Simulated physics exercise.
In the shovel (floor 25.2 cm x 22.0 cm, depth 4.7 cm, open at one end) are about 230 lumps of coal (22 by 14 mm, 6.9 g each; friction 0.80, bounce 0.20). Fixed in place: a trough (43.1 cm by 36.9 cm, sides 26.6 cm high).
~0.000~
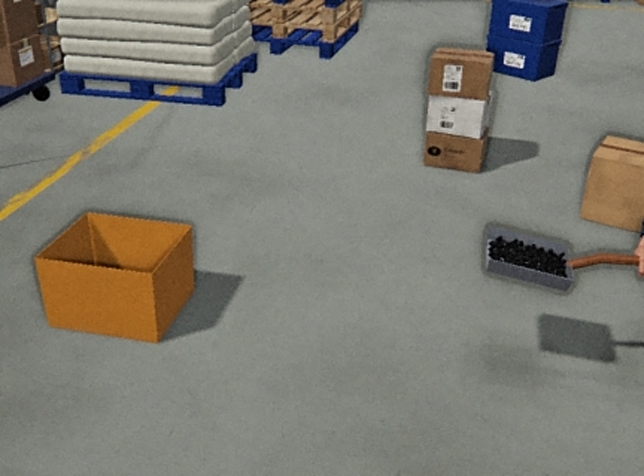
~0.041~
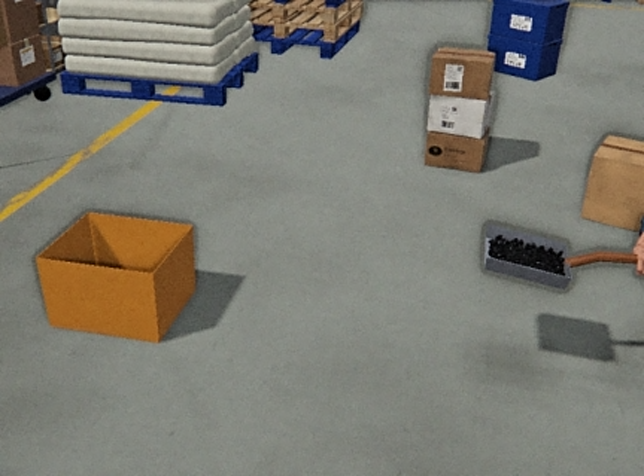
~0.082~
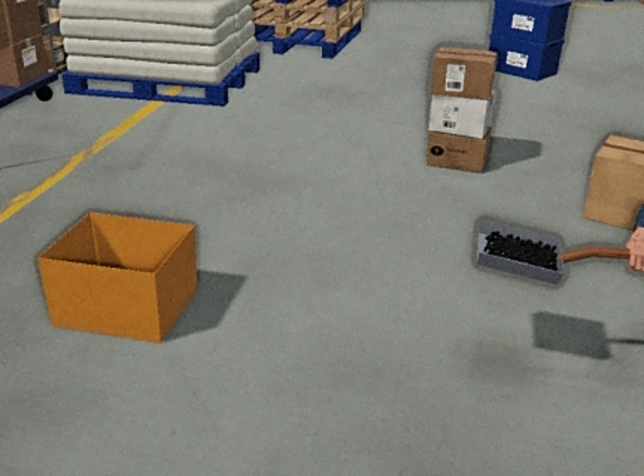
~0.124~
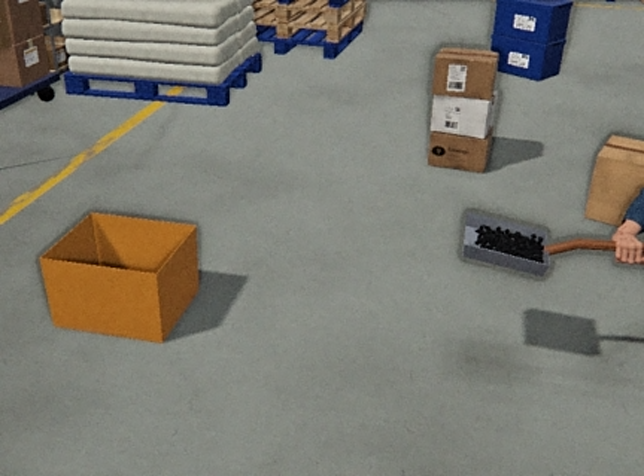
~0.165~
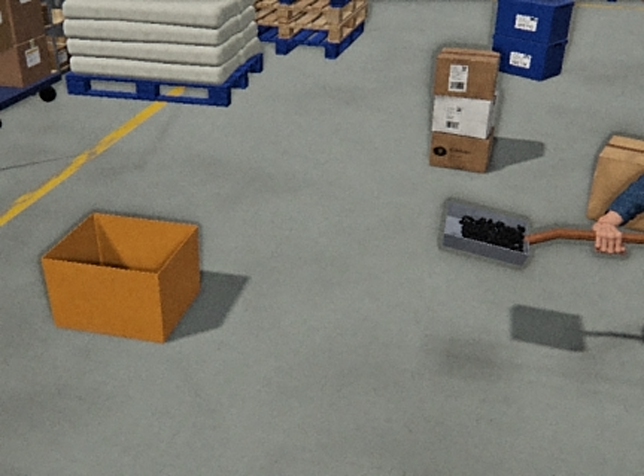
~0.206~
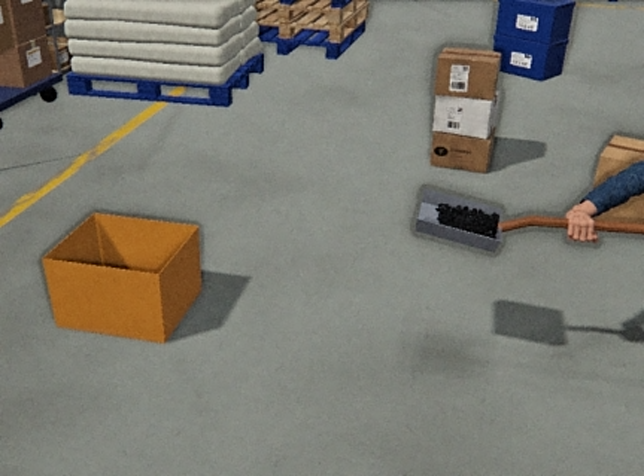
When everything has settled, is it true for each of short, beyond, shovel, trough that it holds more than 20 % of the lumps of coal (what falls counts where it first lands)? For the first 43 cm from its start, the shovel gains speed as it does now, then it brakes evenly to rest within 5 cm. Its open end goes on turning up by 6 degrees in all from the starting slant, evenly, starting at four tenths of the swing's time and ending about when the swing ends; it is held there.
Short: False; beyond: False; shovel: False; trough: True.
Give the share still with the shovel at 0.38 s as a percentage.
I'd estimate close to 0 in a hundred.
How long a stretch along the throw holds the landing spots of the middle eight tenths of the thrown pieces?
About 25 cm.
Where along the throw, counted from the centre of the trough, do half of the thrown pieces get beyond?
Some 15 centimetres beyond the middle, I'd say.
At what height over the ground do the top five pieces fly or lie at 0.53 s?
Height of the top five pieces: Around 65 cm.
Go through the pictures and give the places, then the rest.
The first picture shows shovel at (531, 271); tilt 8 degrees; moved 0.0 cm; low side right; open edge at (485, 254); middle of the load at (530, 256); trough at (117, 241).
The second picture shows shovel at (529, 269); tilt 8 degrees; moved 1.1 cm; low side right; open edge at (483, 252); middle of the load at (530, 255).
The third picture shows shovel at (521, 264); tilt 8 degrees; moved 4.4 cm; low side right; open edge at (476, 247); middle of the load at (527, 251).
The fourth picture shows shovel at (507, 256); tilt 8 degrees; moved 10.1 cm; low side right; open edge at (462, 240); middle of the load at (512, 245).
The fifth picture shows shovel at (486, 245); tilt 9 degrees; moved 17.9 cm; low side right; open edge at (443, 229); middle of the load at (495, 234).
The sixth picture shows shovel at (458, 231); tilt 10 degrees; moved 27.8 cm; low side right; open edge at (417, 215); middle of the load at (473, 220); trough at (124, 242). It turns about 40 degrees a second.
After 0.30 s, tilt 13 degrees; shovel 95 %, in the air 5 %; middle of all pieces near (392, 189).
After 0.38 s, tilt 14 degrees; in the air 100 %; middle of all pieces near (321, 171).
Then, at 0.46 s, tilt 14 degrees; in the air 100 %; middle of all pieces near (254, 170).
Then, at 0.53 s, tilt 14 degrees; in the air 100 %; middle of all pieces near (198, 184).
At rest (1.9 s), short 0 %, beyond 5 %, shovel 0 %, trough 90 %.
